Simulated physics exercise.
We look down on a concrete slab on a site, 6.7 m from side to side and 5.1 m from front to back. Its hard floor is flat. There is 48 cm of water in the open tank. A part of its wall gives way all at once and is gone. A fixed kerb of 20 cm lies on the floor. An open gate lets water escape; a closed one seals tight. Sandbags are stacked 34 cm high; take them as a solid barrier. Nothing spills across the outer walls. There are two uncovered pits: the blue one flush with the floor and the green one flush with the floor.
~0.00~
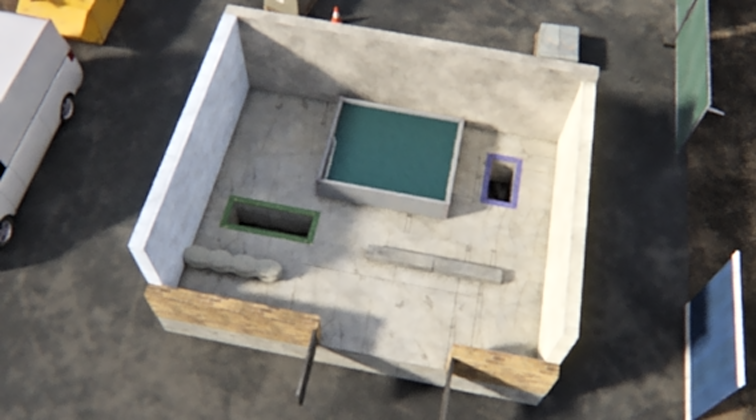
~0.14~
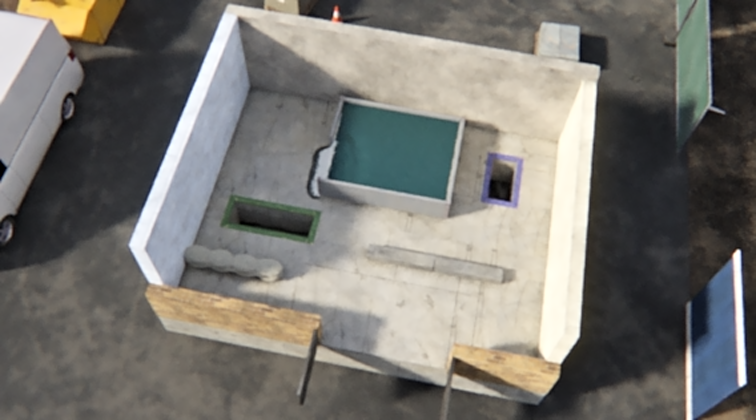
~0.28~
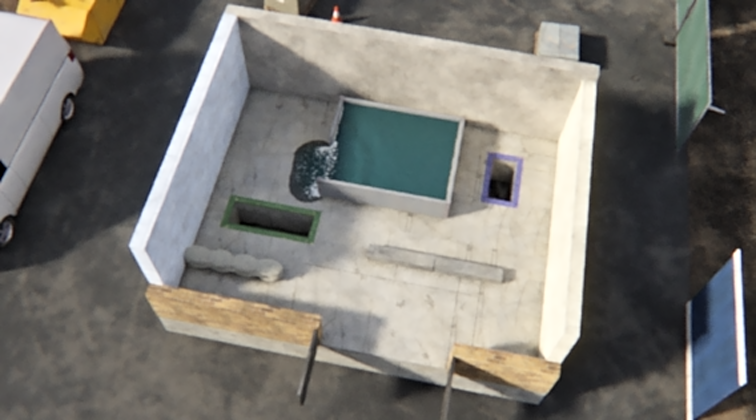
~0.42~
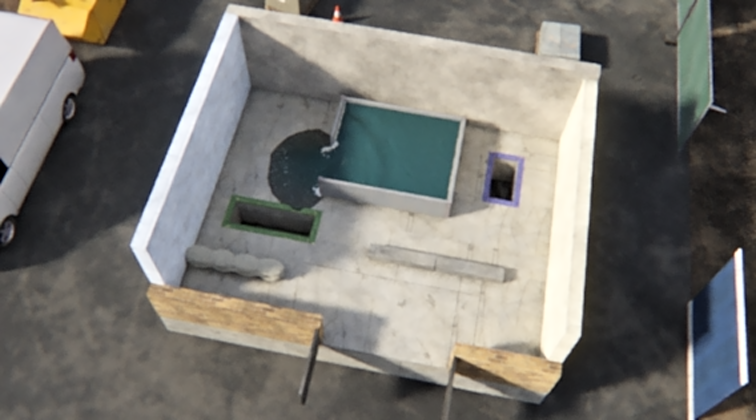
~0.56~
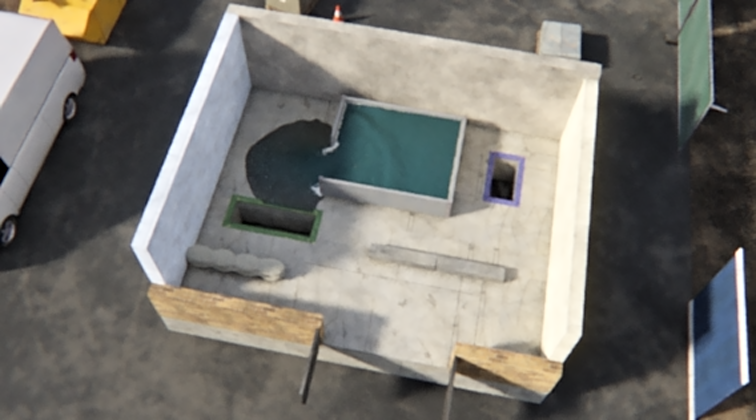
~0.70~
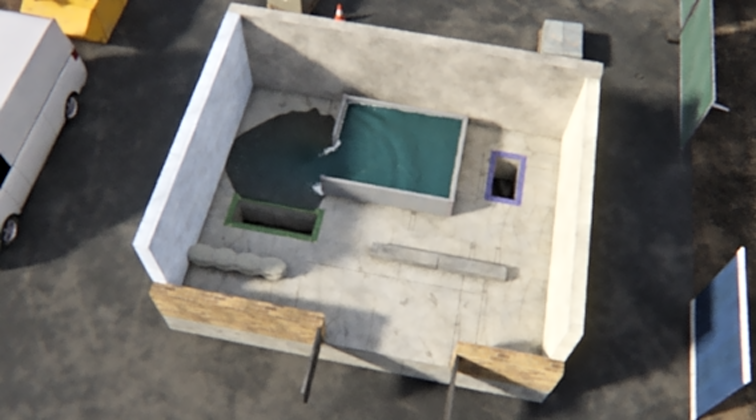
In the video, a walled concrete slab with sandbags and two uncovered pits is seen from above as the left wall of a raised tank gives way and water pours out, spreading leftward in a widening dark pool across the floor.
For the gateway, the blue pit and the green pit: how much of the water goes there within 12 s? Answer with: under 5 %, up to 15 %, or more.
The gateway takes less than 5 %; the blue pit takes under 5 %; the green pit takes more than 15 %.
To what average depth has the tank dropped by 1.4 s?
Some 38 cm.
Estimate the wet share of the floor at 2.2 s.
Some 20 per cent of it.
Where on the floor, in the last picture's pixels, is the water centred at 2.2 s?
Near (352, 162).
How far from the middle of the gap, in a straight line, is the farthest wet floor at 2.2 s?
About 3.0 m.
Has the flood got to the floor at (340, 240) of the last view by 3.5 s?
It is under water.
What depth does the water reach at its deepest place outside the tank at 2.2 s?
Up to some 27 cm.
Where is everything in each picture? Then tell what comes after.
In the first picture, the open tank at (392, 151) is whole and still, 48 cm deep.
In the second picture, the front is at (325, 150), 0.6 m from the gap at (327, 169); 0.2 m2 of floor is under water; 48 cm left at the back of the open tank.
In the third picture, water pours out at (327, 170) and has run 0.8 m, to (304, 148); deepest outside 21 cm, 48 cm at the open tank's back.
In the fourth picture, water pours out at (328, 169) and has run 1.2 m, to (276, 155); deepest outside 22 cm, 48 cm at the open tank's back.
In the fifth picture, water pours out at (329, 169) and has run 1.6 m, to (253, 151); deepest outside 24 cm, 48 cm at the open tank's back.
In the sixth picture, water pours out at (331, 167) and has run 2.1 m, to (231, 148); deepest outside 25 cm, 48 cm at the open tank's back.
After 1.4 s water covers 20 % of the floor and is deepest (28 cm) near (322, 180); gone so far, the gateway 0 %, the blue pit 0 %, the green pit 2 %.
After 2.2 s water covers 20 % of the floor and is deepest (27 cm) near (235, 164); gone so far, the gateway 0 %, the blue pit 0 %, the green pit 5 %.
After 3.5 s water covers 35 % of the floor and is deepest (24 cm) near (251, 94); gone so far, the gateway 0 %, the blue pit 0 %, the green pit 11 %.
After 7.0 s water covers 55 % of the floor and is deepest (14 cm) near (195, 248); gone so far, the gateway 0 %, the blue pit 0 %, the green pit 26 %.
After 12.0 s water covers 70 % of the floor and is deepest (8 cm) near (195, 248); gone so far, the gateway 1 %, the blue pit 2 %, the green pit 41 %.
